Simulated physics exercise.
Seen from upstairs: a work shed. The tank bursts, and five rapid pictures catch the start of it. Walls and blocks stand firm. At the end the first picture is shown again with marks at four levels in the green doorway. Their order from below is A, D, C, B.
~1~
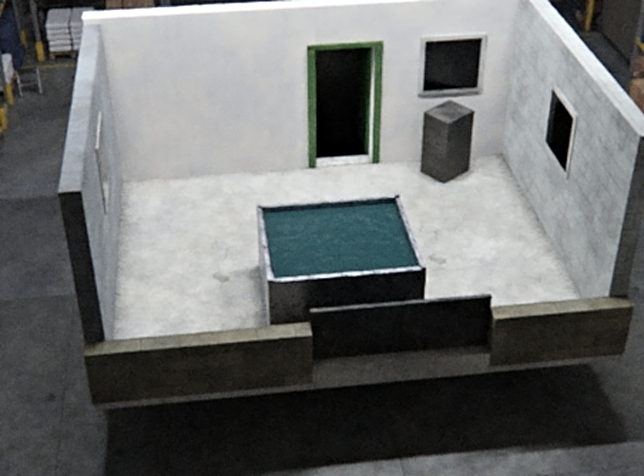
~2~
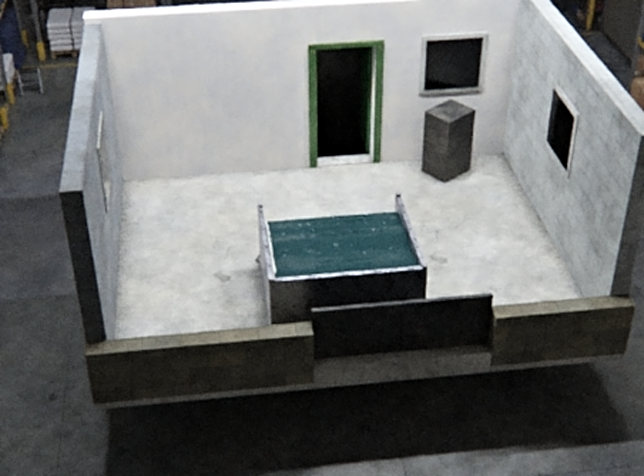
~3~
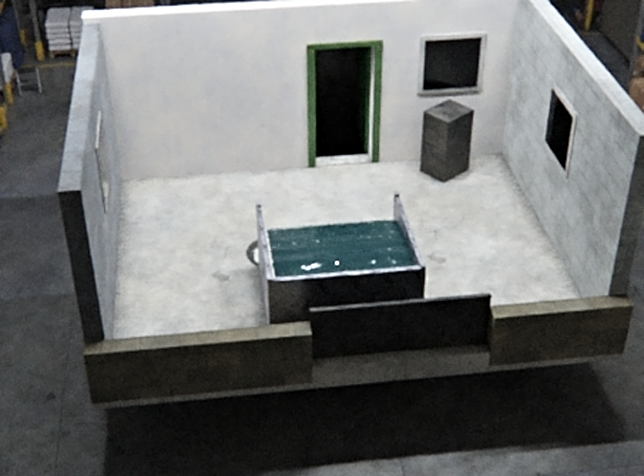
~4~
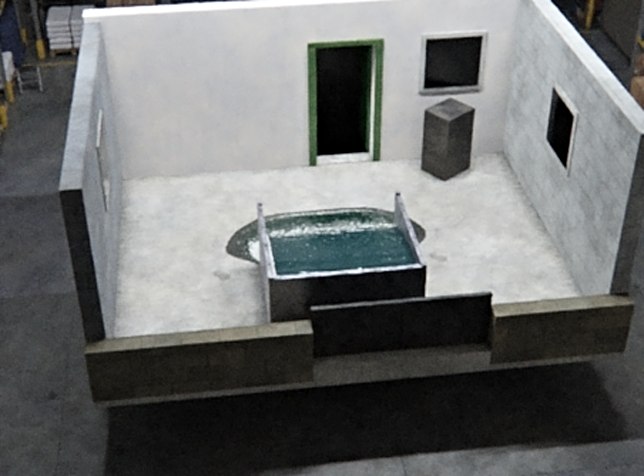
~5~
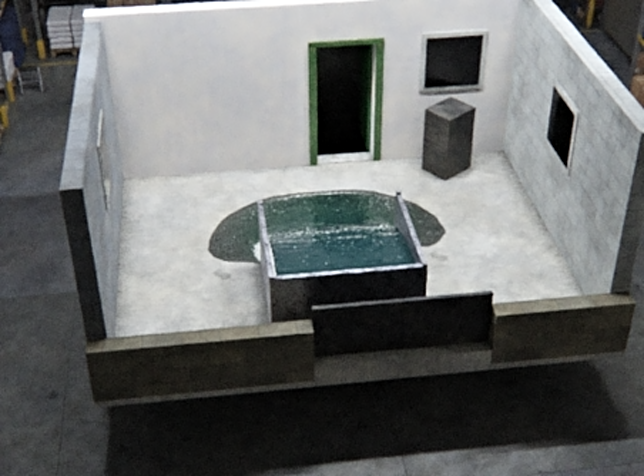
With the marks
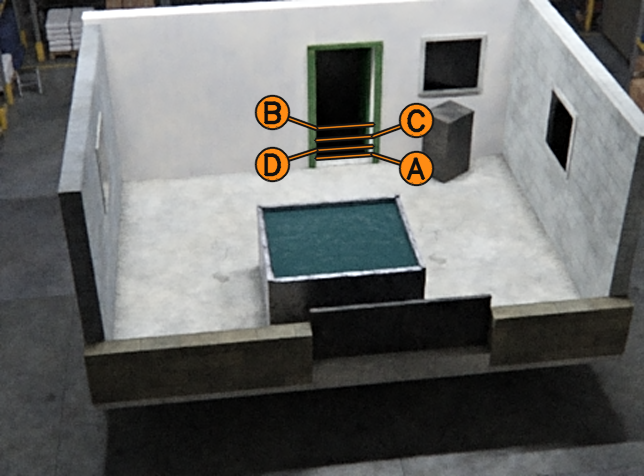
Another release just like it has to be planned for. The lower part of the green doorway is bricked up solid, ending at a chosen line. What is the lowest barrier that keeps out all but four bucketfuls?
I would pick mark C.
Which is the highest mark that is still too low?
That is mark D.
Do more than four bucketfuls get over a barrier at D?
Yes, it does.
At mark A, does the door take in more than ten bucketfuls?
Yes, it does.
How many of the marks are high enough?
Two of them.
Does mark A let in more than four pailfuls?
Yes.
On the marked copy, A at (344, 156); B at (344, 126); C at (344, 138); D at (344, 148); from the bottom up A, D, C, B.
Choosing A, dozens of bucketfuls pour in.
Choosing B, nothing gets over.
Choosing C, a splash gets over, under a bucket.
Choosing D, about 8 bucketfuls get in.
